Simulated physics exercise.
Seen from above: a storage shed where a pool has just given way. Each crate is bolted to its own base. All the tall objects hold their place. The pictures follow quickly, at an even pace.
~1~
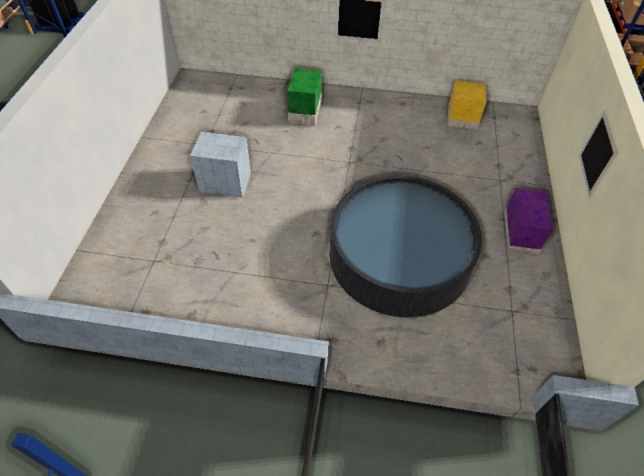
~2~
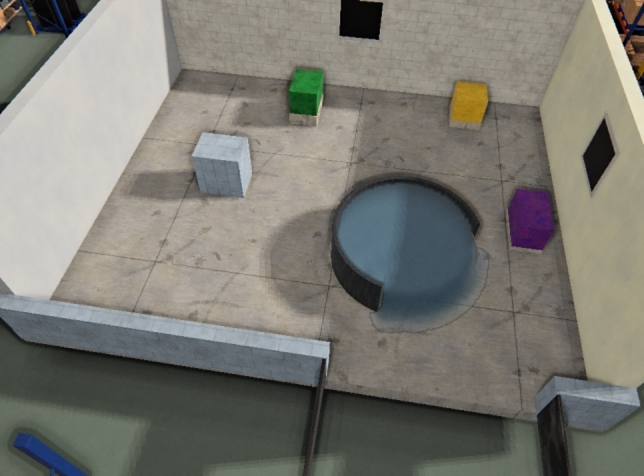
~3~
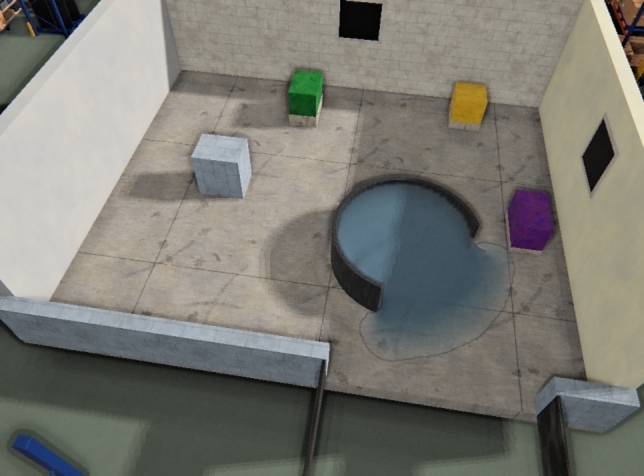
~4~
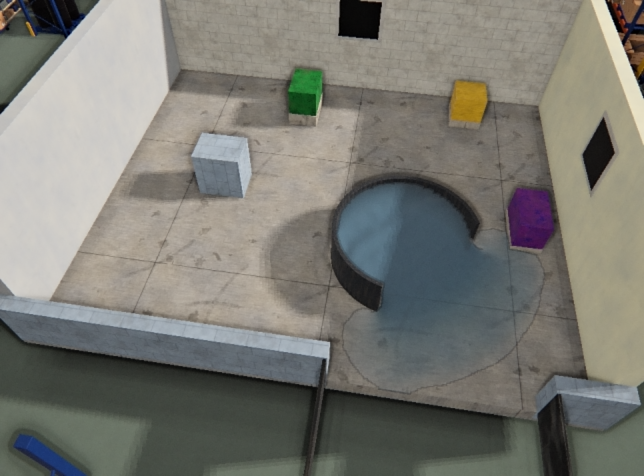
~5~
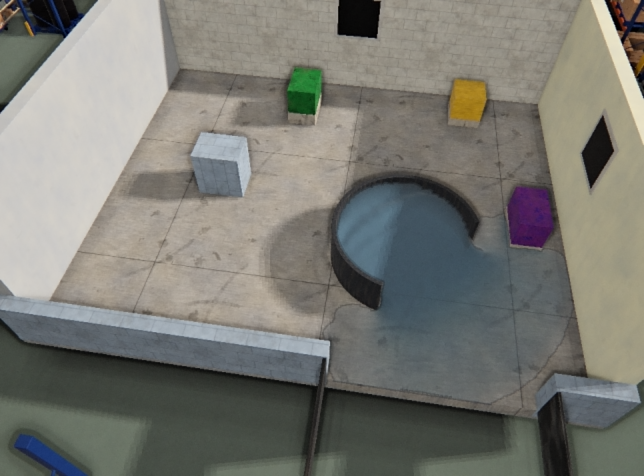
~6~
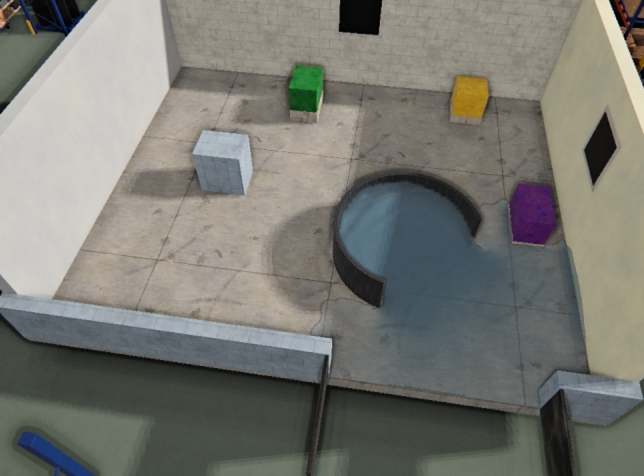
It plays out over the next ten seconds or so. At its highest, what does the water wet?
One by one: The purple crate is wetted; the green crate escapes dry; the yellow crate escapes dry.
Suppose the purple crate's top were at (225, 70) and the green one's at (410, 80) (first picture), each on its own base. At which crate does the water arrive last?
Last comes the purple-painted one.
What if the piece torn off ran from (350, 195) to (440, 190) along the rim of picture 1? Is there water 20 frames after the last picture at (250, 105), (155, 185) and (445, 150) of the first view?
As listed: Flooded, dry, covered.
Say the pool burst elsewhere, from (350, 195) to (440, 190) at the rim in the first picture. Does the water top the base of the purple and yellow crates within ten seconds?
Then: Purple is topped, yellow is wetted.
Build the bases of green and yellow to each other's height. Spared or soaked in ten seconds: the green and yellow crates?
The green one is spared; the yellow one keeps dry.
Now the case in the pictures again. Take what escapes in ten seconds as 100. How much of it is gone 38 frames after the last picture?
Some 85 per cent.
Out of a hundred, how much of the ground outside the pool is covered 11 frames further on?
Some 15 per cent.
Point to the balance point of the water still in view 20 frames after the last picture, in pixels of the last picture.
Roughly at (478, 277).
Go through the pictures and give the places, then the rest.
Still water in the round tank at (405, 232), in the first frame.
The front is at a hidden place, out from the gap at (451, 296), in the second frame.
Water pours out at (450, 298) and has run to (500, 250), in the third frame.
Water pours out at (450, 298) and has run to (506, 236), in the fourth frame.
The front is at (560, 257), out from the gap at (450, 297), in the fifth frame.
The front is at (505, 202), out from the gap at (452, 294), in the sixth frame.
A moment on, water covers 15 % of the floor; the purple crate water round its plinth, the green crate not reached, the yellow crate not reached.
Next, water covers 15 % of the floor; the purple crate water round its plinth, the green crate not reached, the yellow crate not reached.
Then, water covers 20 % of the floor; the purple crate water round its plinth, the green crate not reached, the yellow crate water round its plinth.
Later, water covers 35 % of the floor; the purple crate water round its plinth, the green crate not reached, the yellow crate water round its plinth.
In the end, water covers 45 % of the floor; the purple crate was topped, the green crate stayed above the water, the yellow crate stayed above the water.
